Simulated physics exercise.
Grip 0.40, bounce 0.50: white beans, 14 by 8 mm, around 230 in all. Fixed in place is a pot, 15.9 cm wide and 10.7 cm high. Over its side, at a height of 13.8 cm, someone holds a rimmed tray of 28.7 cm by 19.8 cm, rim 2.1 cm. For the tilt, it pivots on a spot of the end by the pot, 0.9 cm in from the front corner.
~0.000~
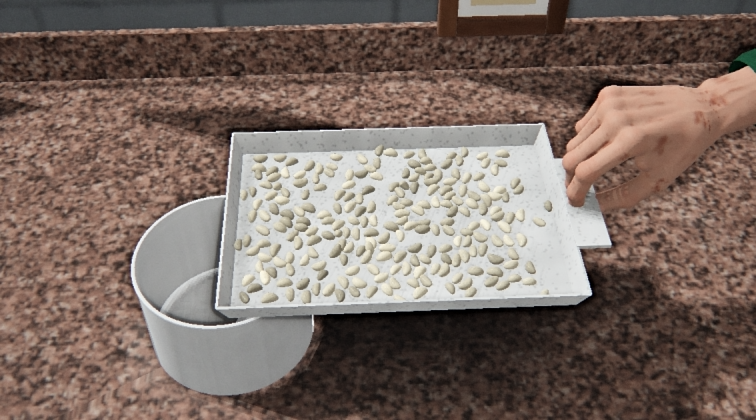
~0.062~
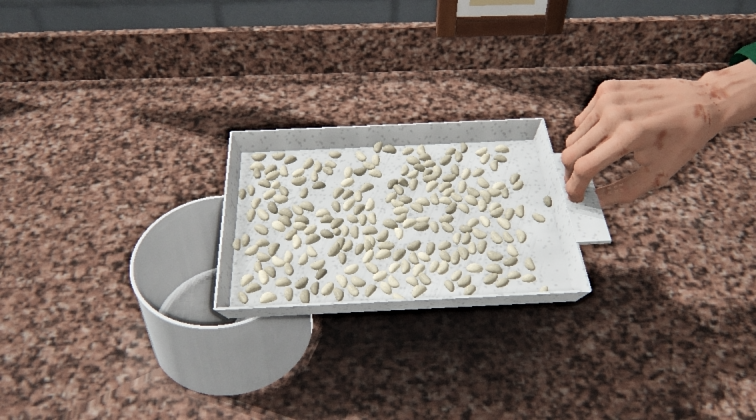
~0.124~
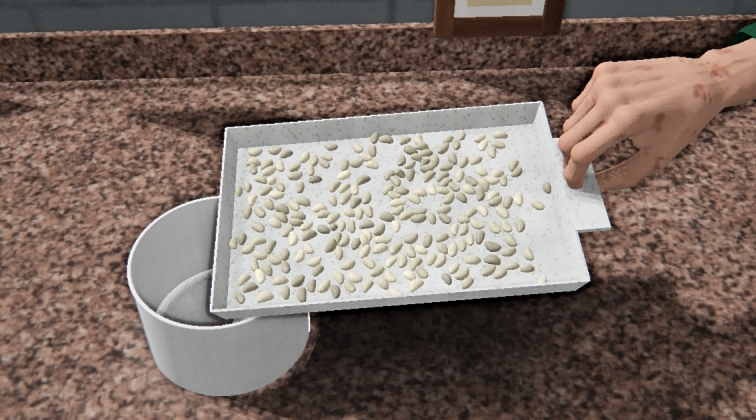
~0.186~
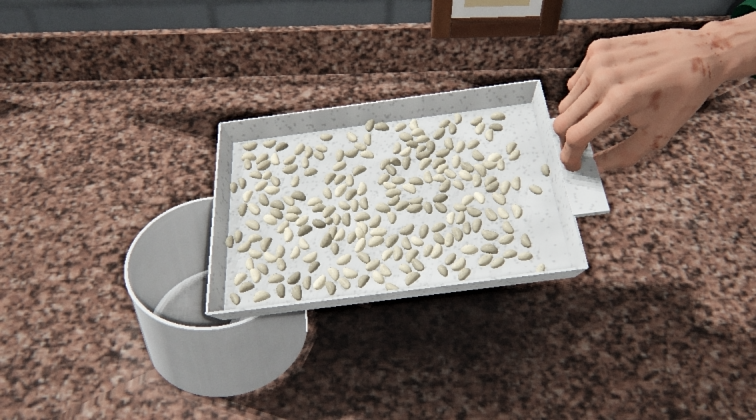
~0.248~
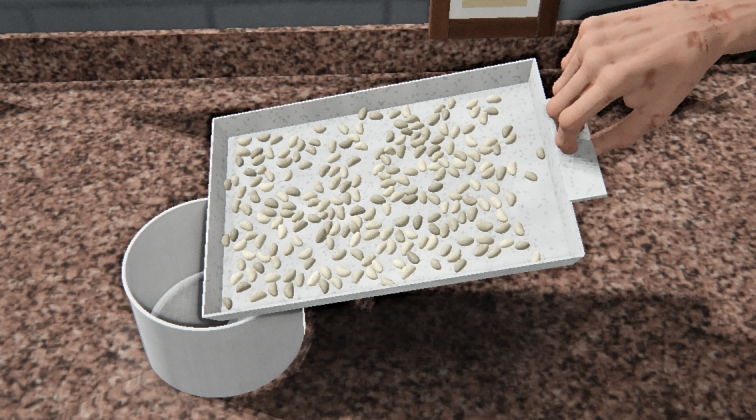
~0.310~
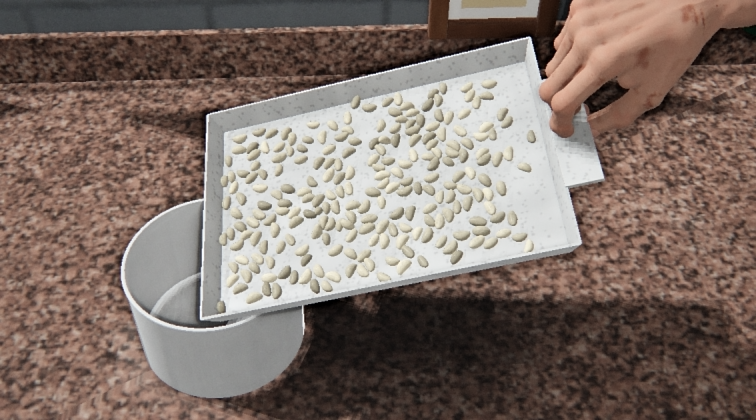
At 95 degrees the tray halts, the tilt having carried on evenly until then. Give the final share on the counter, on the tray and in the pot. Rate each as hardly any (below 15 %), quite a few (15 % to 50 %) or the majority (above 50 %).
I would put it this way: Counter: The majority, tray: Hardly any, pot: Hardly any.
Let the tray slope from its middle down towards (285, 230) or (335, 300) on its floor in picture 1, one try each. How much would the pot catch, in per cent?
Roughly 70 per cent on the first try and 0 per cent on the second.
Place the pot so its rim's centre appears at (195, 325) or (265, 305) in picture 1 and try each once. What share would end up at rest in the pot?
100 and 35 %.
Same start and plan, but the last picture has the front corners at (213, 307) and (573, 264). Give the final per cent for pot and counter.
Pot 5 % / counter 95 %.
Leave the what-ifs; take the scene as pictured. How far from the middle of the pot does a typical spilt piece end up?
I'd say close to 16 centimetres.
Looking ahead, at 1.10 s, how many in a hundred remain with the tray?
Some 35 per cent of the load.
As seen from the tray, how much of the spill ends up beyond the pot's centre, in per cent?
Some 80 per cent.
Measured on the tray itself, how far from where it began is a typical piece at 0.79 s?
Displacement on the tray: Roughly 11 cm.
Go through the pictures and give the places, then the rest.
The first picture shows tray tilt 0 degrees, front corners at (226, 301) and (580, 287); middle of the pieces at (391, 226); pot at (221, 257).
The second picture shows tray tilt 1 degrees, front corners at (225, 301) and (580, 284); middle of the pieces at (390, 224).
The third picture shows tray tilt 5 degrees, front corners at (221, 303) and (578, 274), lowest corner left front; middle of the pieces at (387, 217).
The fourth picture shows tray tilt 10 degrees, front corners at (216, 305) and (576, 261), lowest corner left front; middle of the pieces at (383, 208).
The fifth picture shows tray tilt 14 degrees, front corners at (212, 307) and (572, 248), lowest corner left front; middle of the pieces at (377, 199).
The sixth picture shows tray tilt 19 degrees, front corners at (210, 309) and (569, 237), lowest corner left front; middle of the pieces at (372, 192); pot at (211, 259). The tray's pace is about 75 degrees a second.
After 0.79 s, tilt 56 degrees; the tray holds 95 %, the pot 0 %.
Then, at 1.10 s, tilt 79 degrees; the tray holds 35 %, the pot 5 %.
After 1.52 s, tilt 95 degrees; the tray holds 0 %, the pot 5 %.
At rest (2.4 s), counter 95 %, tray 0 %, pot 5 %.
